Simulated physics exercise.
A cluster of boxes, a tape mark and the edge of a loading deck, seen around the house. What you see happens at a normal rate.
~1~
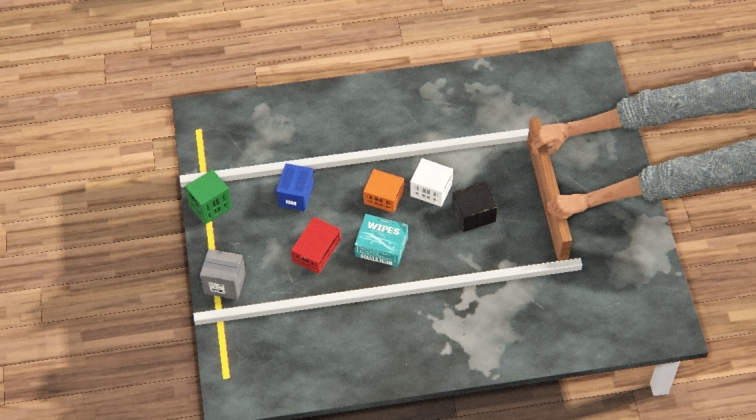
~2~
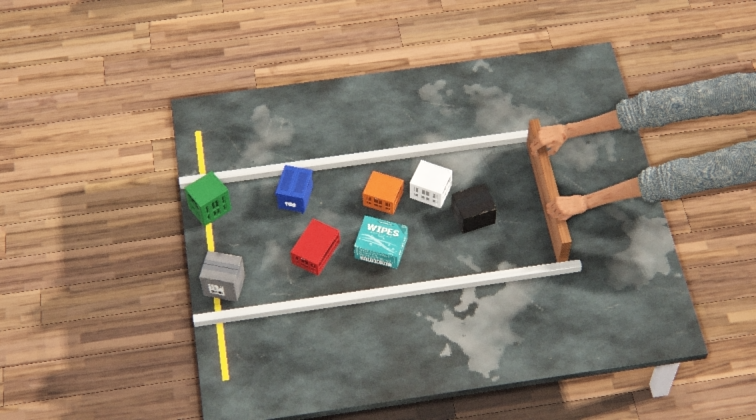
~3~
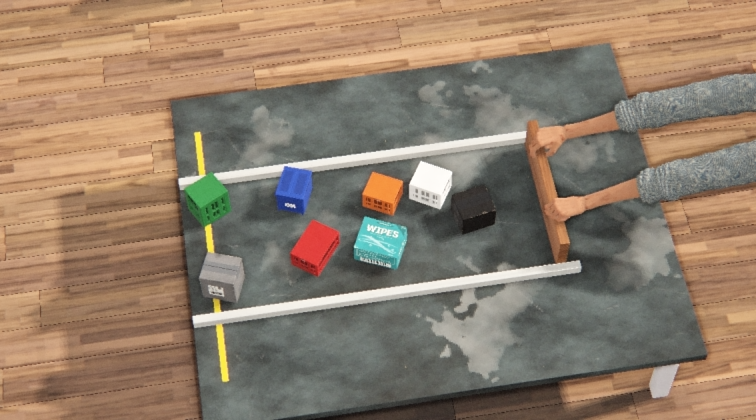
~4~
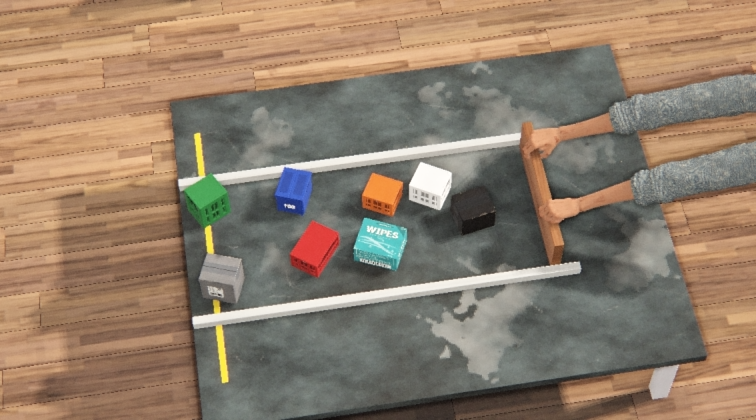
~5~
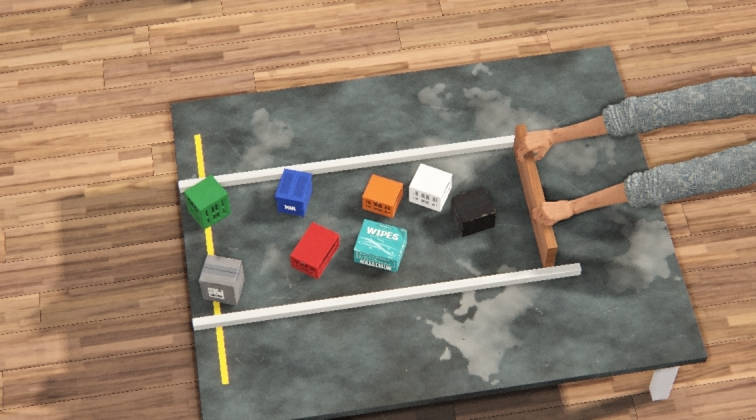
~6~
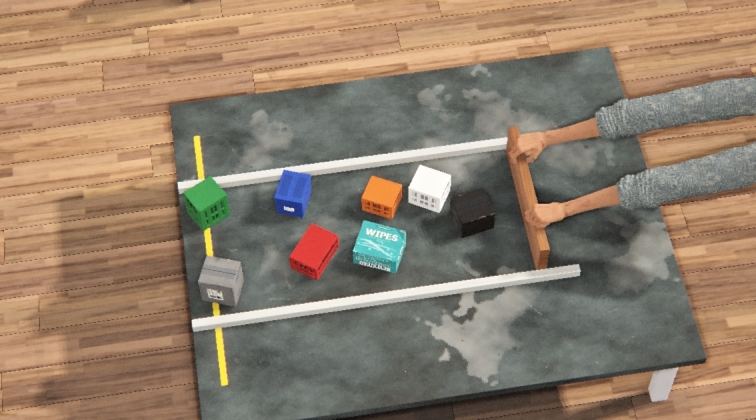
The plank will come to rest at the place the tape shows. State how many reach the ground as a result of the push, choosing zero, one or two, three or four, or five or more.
My prediction is five or more fallers.
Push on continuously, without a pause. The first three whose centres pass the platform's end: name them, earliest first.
In order: The grey parcel, the green crate, the red crate.
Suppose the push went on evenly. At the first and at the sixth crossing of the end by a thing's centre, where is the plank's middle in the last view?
I'd put the first at about (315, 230) and the next at about (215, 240).
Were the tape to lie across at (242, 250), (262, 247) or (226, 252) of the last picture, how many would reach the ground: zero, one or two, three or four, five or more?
Three or four; three or four; at least five.
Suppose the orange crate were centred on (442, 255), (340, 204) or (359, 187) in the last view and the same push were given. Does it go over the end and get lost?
At the three spots, the orange crate keeps its place, tips over and tips over.
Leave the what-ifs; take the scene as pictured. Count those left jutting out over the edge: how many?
I count 2 overhanging.
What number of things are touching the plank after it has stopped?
Total: 2.
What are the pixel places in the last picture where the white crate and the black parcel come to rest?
In the last picture, roughly (190, 213) and (191, 250).
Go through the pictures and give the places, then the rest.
In the first picture, green crate (209, 197); grey parcel (223, 275); blue tote (295, 188); plank (549, 189); tape (212, 247).
In the second picture, grey parcel (223, 276); black parcel (474, 209).
In the third picture, blue tote (294, 191); plank (546, 192).
In the fourth picture, green crate (207, 201); orange crate (382, 195).
In the fifth picture, grey parcel (222, 280); white crate (430, 188).
In the sixth picture, green crate (207, 204); grey parcel (221, 281); blue tote (294, 194); plank (527, 198); tape (210, 254).
Soon after, none off yet; green crate at rest near (207, 204); grey parcel at rest near (221, 281); blue tote at rest near (294, 194).
After that, none off yet; green crate at rest near (207, 204); grey parcel moving near (219, 282); blue tote displaced about its own width near (265, 197).
And then, two off so far; green crate on its way down near (146, 227); grey parcel on its way down near (159, 376); blue tote displaced well along near (185, 210).
In the end, the number that fall off is five or more; gone, orange crate, turquoise box, red crate, blue tote, grey parcel and green crate.
